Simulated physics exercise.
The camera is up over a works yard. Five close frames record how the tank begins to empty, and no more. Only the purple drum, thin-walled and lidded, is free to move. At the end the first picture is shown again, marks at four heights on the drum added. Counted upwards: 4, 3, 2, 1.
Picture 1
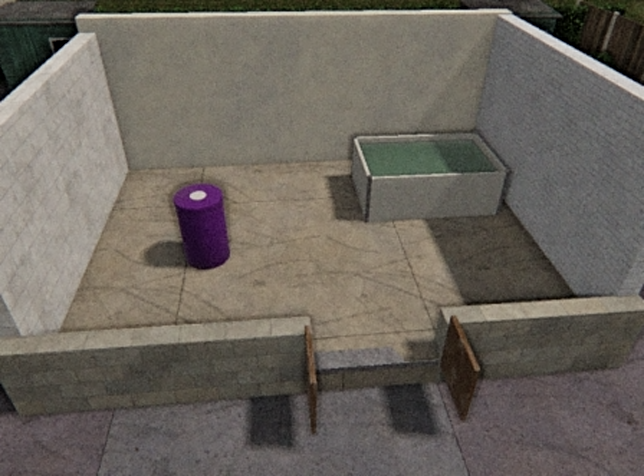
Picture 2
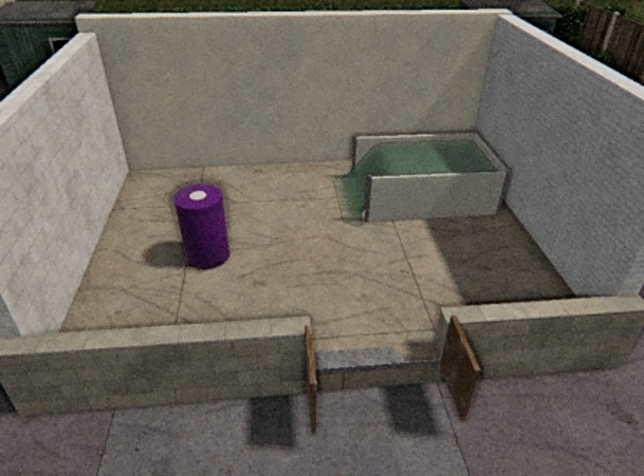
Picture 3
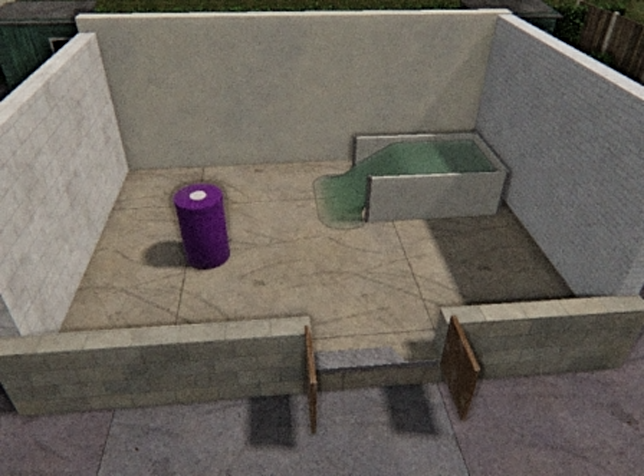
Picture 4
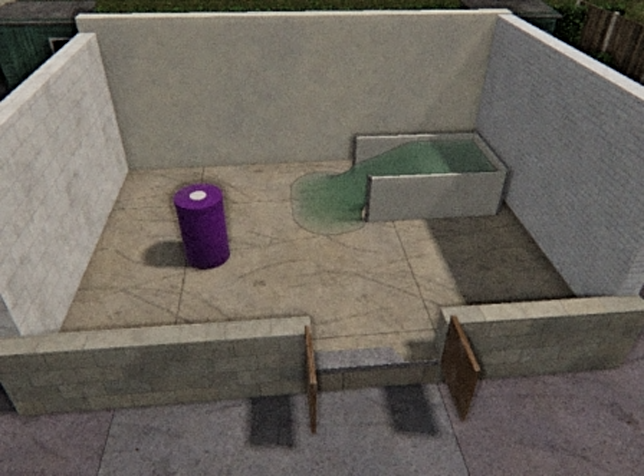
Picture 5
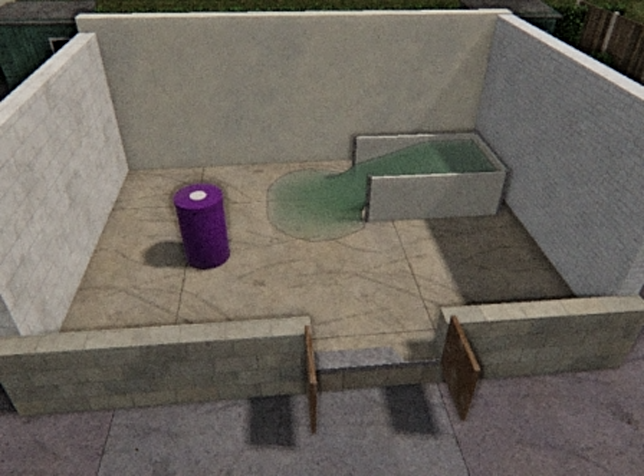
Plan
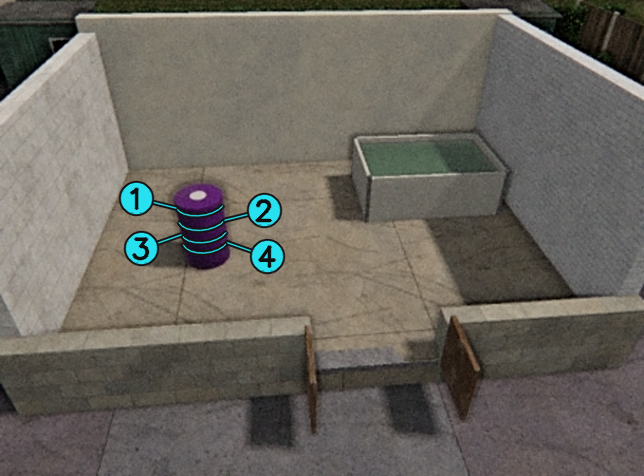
Green water pours from a tank's open left end and spreads toward a still purple drum.
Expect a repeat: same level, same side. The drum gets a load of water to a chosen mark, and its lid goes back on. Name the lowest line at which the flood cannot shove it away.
Choose 4.
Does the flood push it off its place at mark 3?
No, that is safe.
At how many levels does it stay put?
All of the four.
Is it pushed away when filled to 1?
No, not at all.
On the marked copy, 1 at (198, 215); 2 at (200, 230); 3 at (202, 242); 4 at (204, 253); from the bottom up 4, 3, 2, 1.
If 1 is chosen, it does not move.
If 2 is chosen, it does not move.
If 3 is chosen, it does not move.
If 4 is chosen, it does not move.
